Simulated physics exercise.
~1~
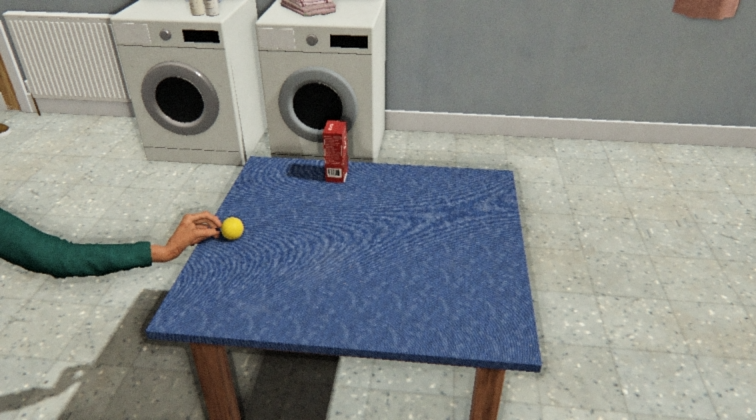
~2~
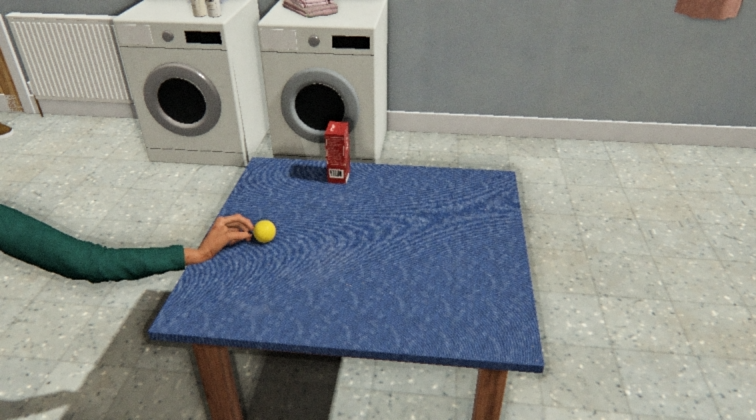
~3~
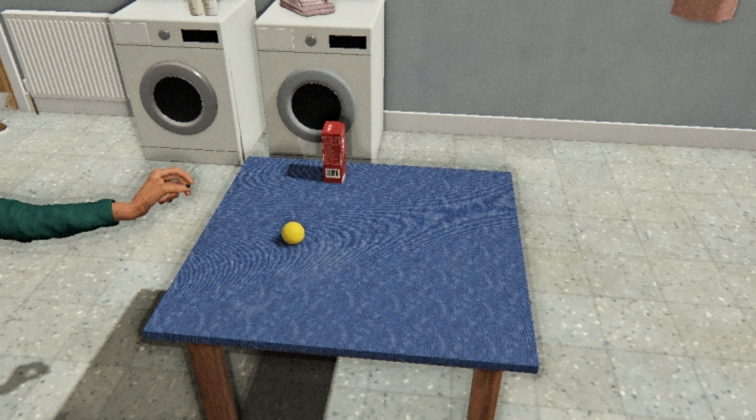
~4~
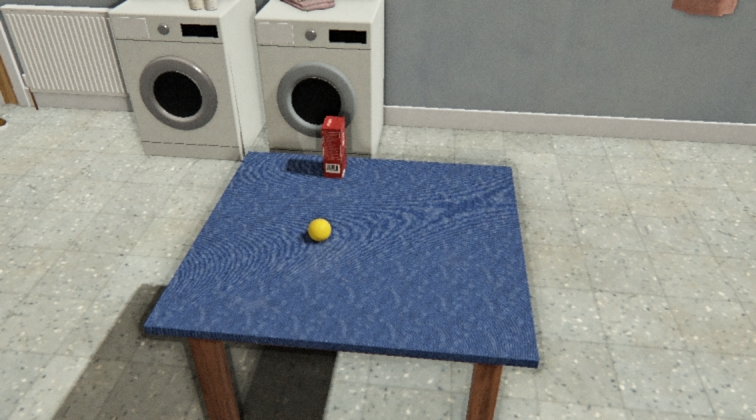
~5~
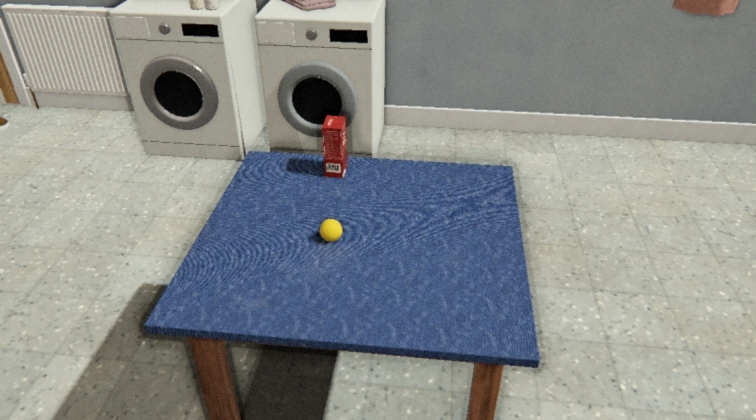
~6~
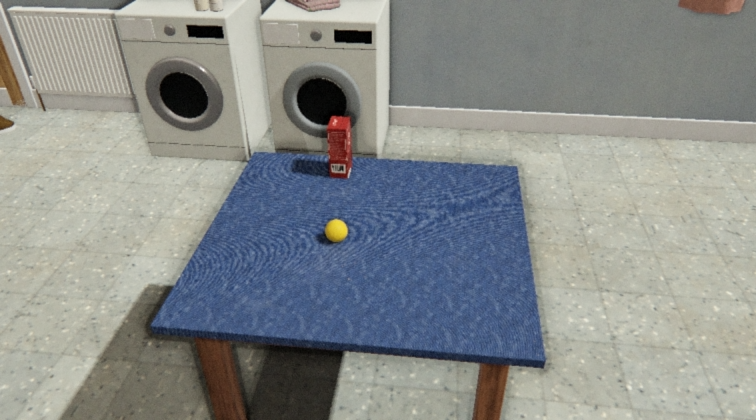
A yellow lemon was pushed to the right across a blue table by a hand, which let go and drew back while the lemon kept moving, slowed and came to rest near the middle, with the red carton still standing behind it.
